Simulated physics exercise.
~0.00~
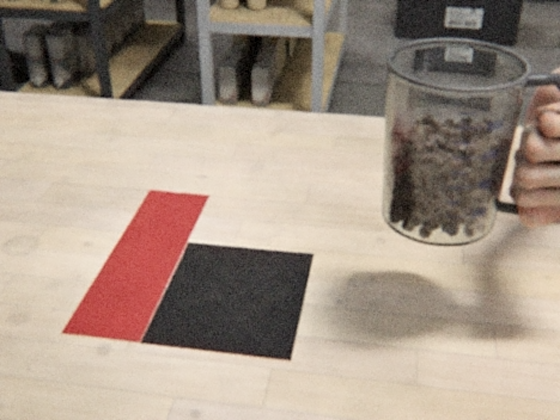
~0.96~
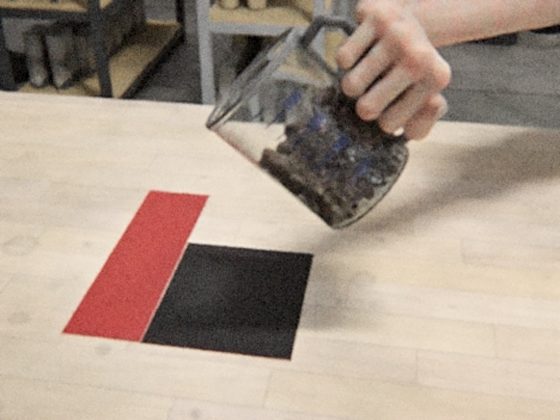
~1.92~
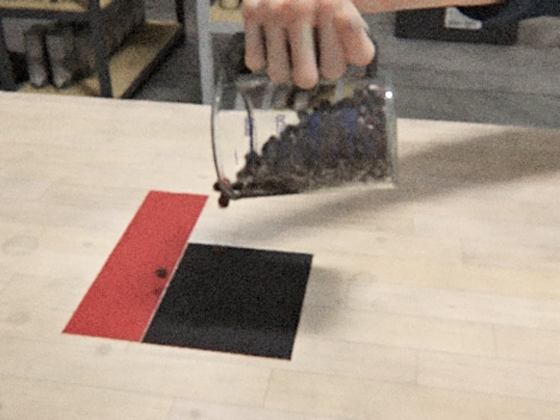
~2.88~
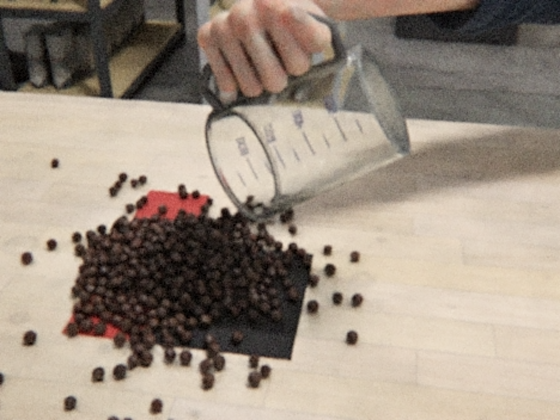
Dark chocolate balls pouring from a clear jug tipped by a hand, heaping over red and black mats and scattering around them.
